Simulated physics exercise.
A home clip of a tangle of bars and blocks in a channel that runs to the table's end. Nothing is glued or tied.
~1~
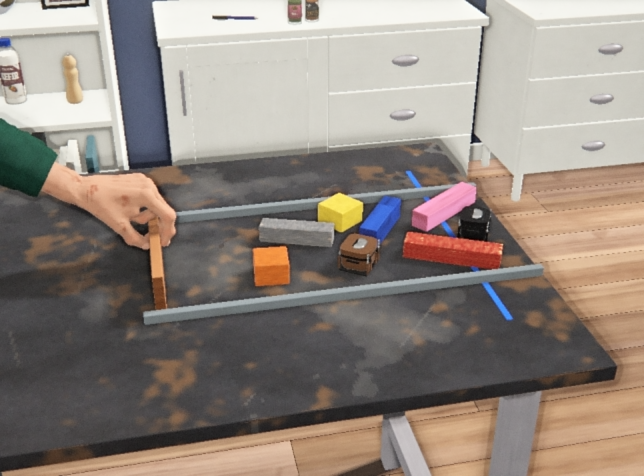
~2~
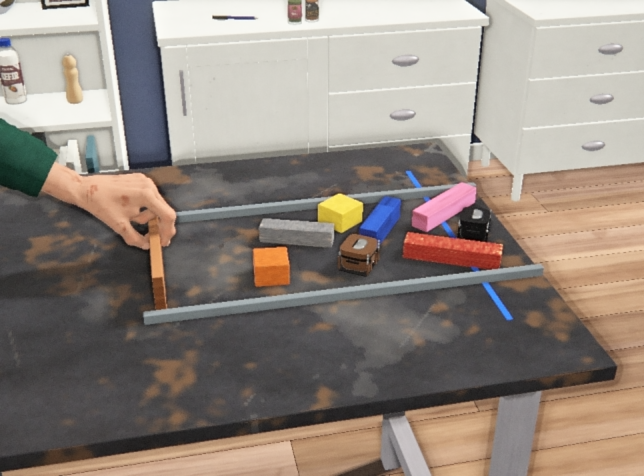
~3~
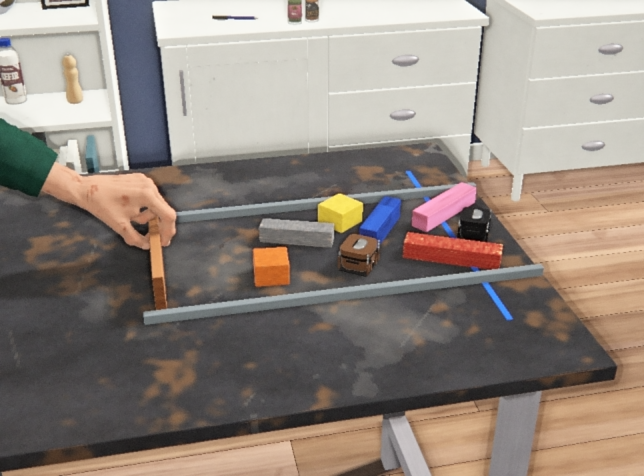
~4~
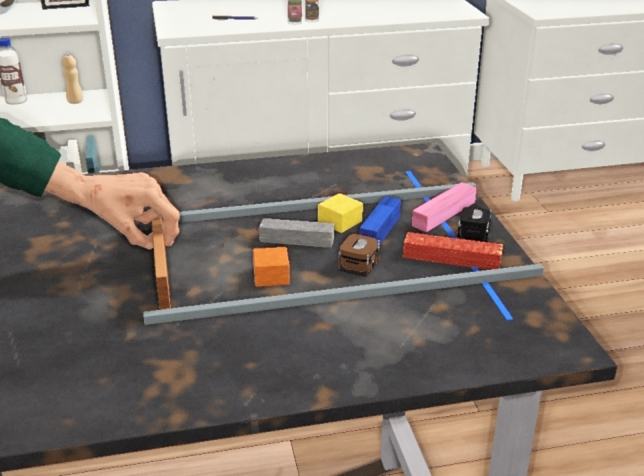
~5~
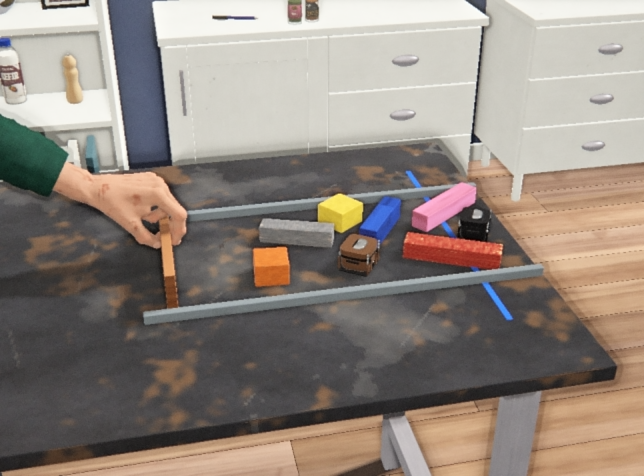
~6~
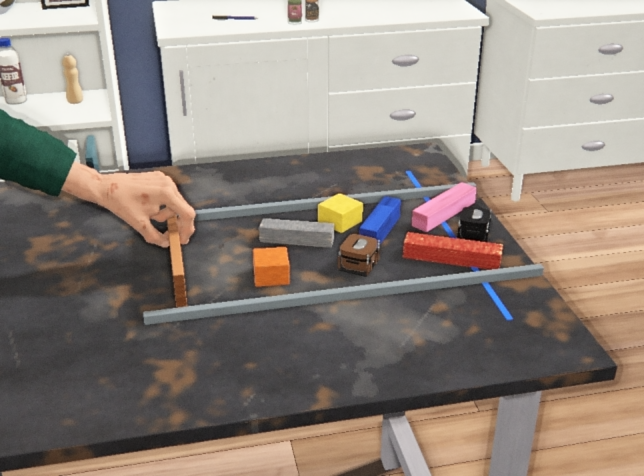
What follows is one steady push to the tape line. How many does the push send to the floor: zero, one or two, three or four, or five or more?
In the end the number that fall off is three or four.
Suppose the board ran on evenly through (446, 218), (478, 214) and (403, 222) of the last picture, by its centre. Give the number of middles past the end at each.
Place by place, 3, 5 and 0.
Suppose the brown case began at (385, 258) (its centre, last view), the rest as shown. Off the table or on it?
The brown case holds on.
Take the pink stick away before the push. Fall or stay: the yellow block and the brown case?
The yellow block holds on, the brown case is kept.
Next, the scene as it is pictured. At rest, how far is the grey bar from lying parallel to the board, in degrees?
Some 30 degrees.
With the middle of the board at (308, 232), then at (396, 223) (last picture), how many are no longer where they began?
At the one place 4, at the other 8.
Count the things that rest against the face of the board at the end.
It touches 3.
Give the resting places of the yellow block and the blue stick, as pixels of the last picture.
About (445, 194), and the other about (488, 215).
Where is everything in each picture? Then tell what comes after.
The first frame shows black case (474, 225); pink stick (445, 206); red bar (453, 251); board (156, 249); tape (451, 234).
The second frame shows pink stick (445, 207); board (156, 249).
The third frame shows red bar (452, 251); grey bar (297, 233).
The fourth frame shows black case (474, 225); orange block (271, 266).
The fifth frame shows pink stick (445, 207); yellow block (340, 213).
The sixth frame shows black case (474, 225); pink stick (445, 207); red bar (452, 251); board (175, 247); tape (451, 234).
A little later, none off yet; black case at rest near (474, 225); pink stick at rest near (445, 207); red bar at rest near (452, 251).
When it is over, the number that fall off is three or four; down, red bar, pink stick and black case.
